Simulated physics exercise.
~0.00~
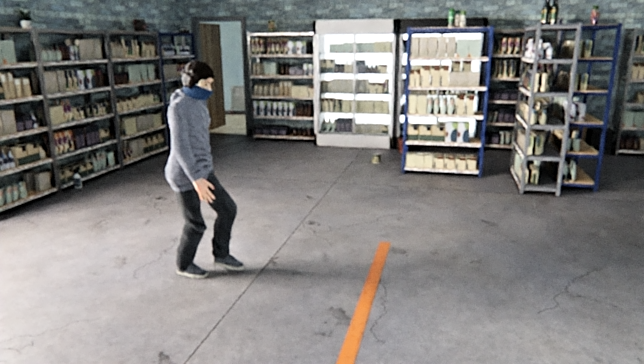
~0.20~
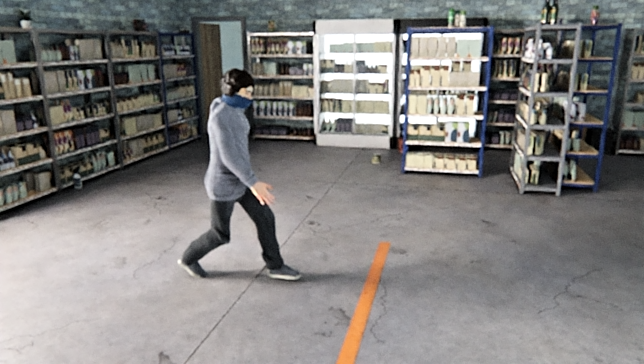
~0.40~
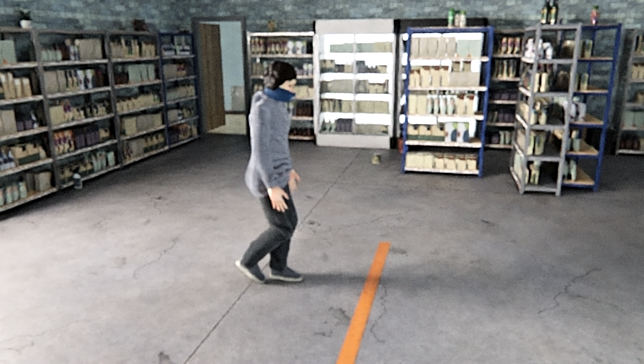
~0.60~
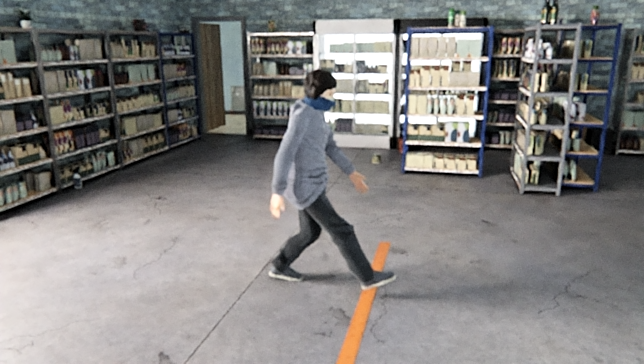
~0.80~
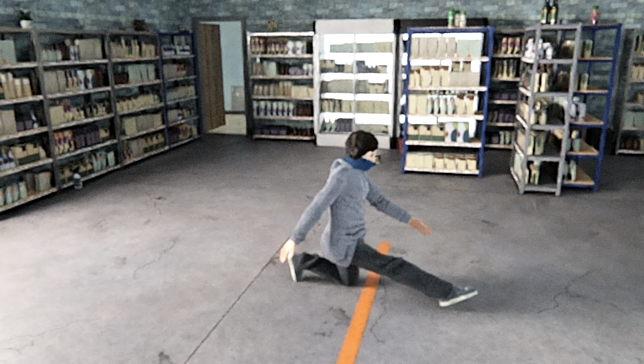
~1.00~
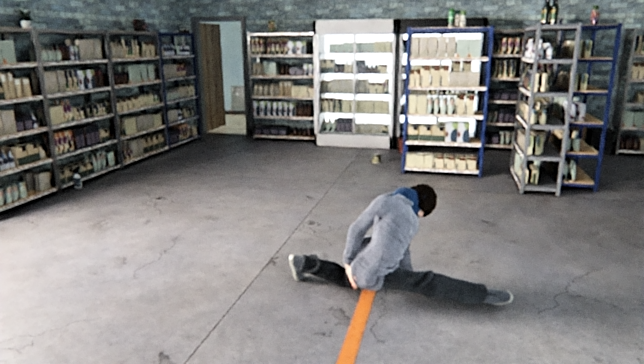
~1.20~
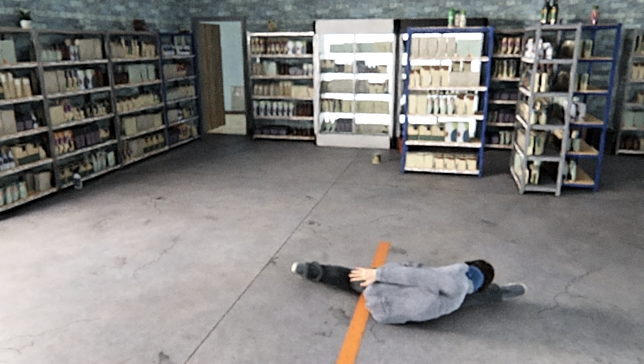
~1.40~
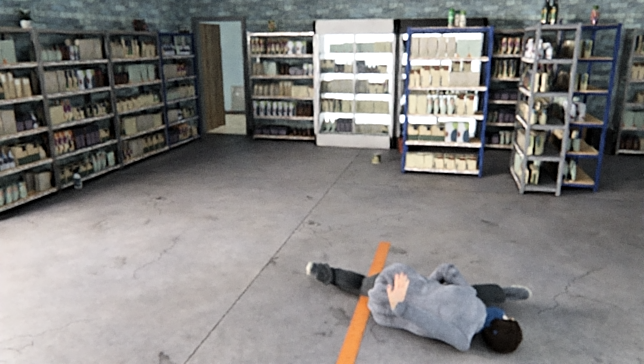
At first, a visitor in a grey hooded top, dark trousers and a blue neck covering walks from the left across the concrete floor of a room lined with stocked shelves. The visitor keeps stepping right, arms swinging, until a long stride plants the front foot at the orange tape. Then the body sinks, the rear knee folding and the front leg sliding out past the tape. The legs spread nearly flat as the torso slumps forward and the head drops. Finally, the visitor lies face down, hips, chest and head beyond the tape, one leg trailing back across it.
